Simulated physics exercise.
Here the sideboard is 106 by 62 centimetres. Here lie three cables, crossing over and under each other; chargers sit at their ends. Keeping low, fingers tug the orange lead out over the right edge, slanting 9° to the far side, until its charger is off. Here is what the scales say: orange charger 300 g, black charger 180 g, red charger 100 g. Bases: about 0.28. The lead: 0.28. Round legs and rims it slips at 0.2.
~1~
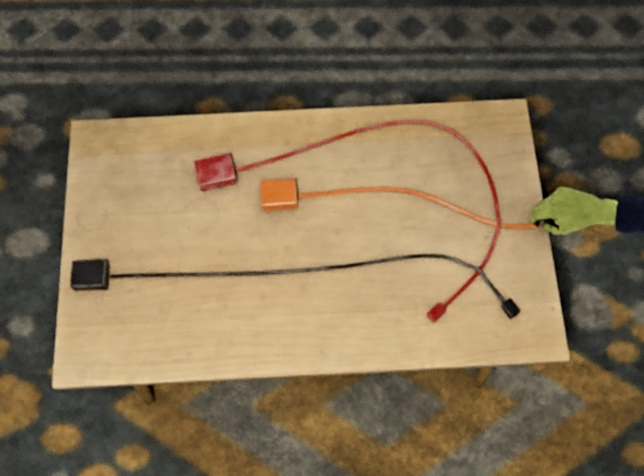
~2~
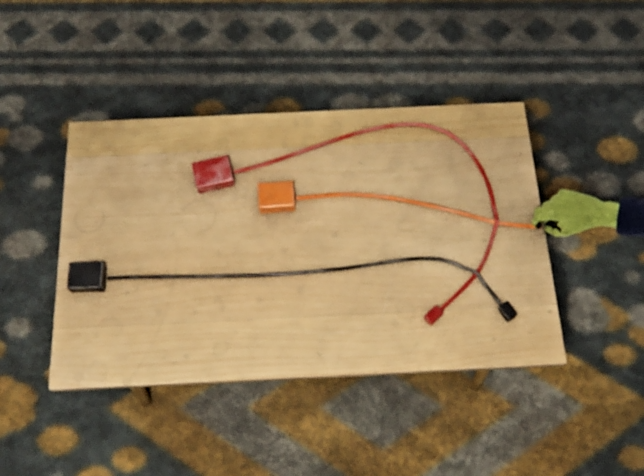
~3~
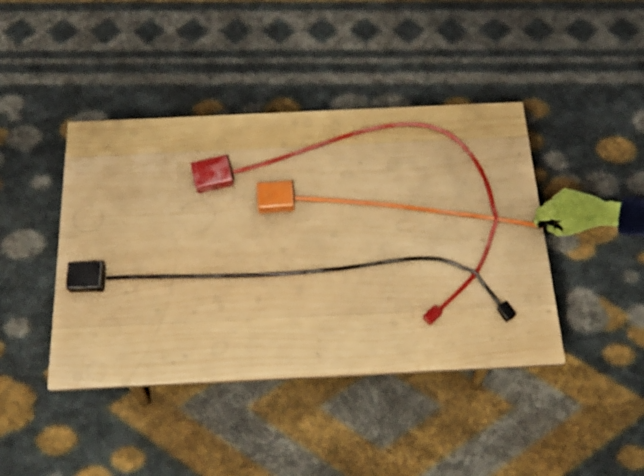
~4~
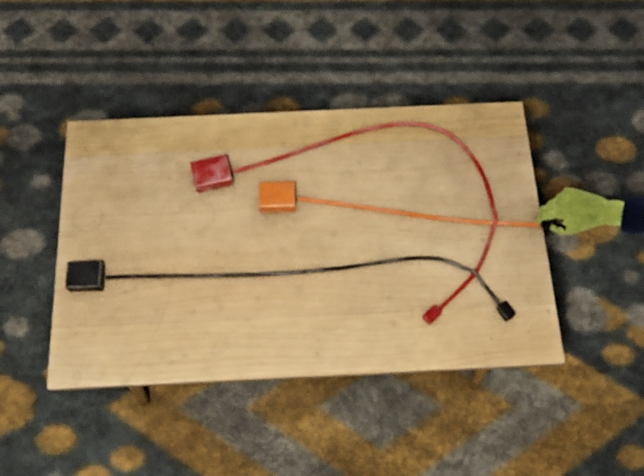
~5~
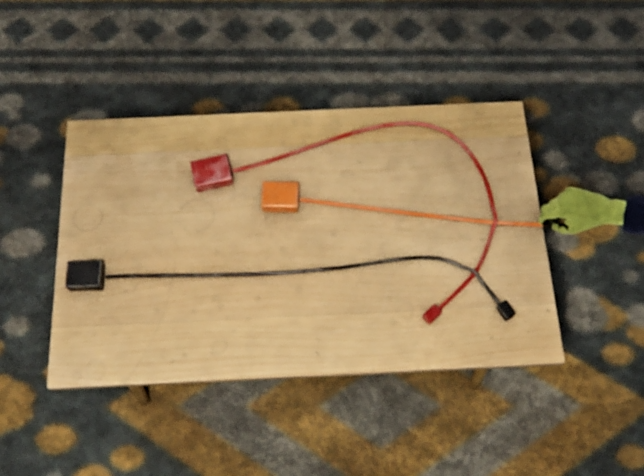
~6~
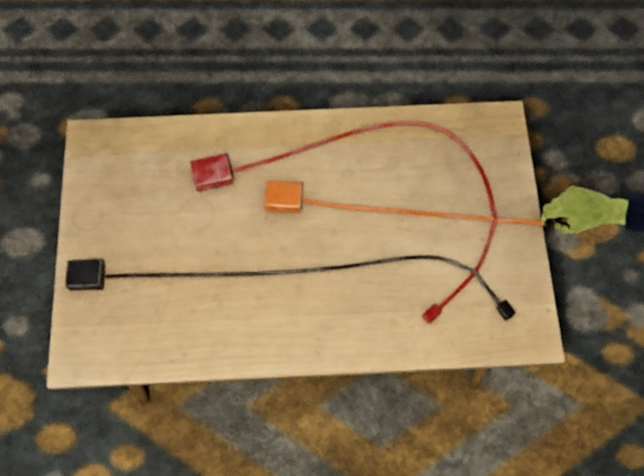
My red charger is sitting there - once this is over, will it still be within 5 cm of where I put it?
No, it gets moved.
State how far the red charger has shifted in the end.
Red charger: Net shift 50 centimetres.
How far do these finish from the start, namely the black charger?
Black charger 4 cm.
Next, the orange lead's tail end at (396, 206); orange charger 23 cm off its start.
Then, the orange lead's tail end at (490, 203); orange charger 43 cm off its start.
After that, the orange lead has left the top; red charger 23 cm off its start at (313, 177), orange charger over the edge, red plug 23 cm off its start at (498, 234).
Later, the orange lead has left the top; red charger 49 cm off its start, orange charger over the edge, red plug 28 cm off its start.
At the end, the orange lead has left the top; red charger 49 cm off its start at (431, 180), orange charger over the edge, red plug 28 cm off its start at (511, 215), black plug on its side, 25 cm off its start at (527, 203).
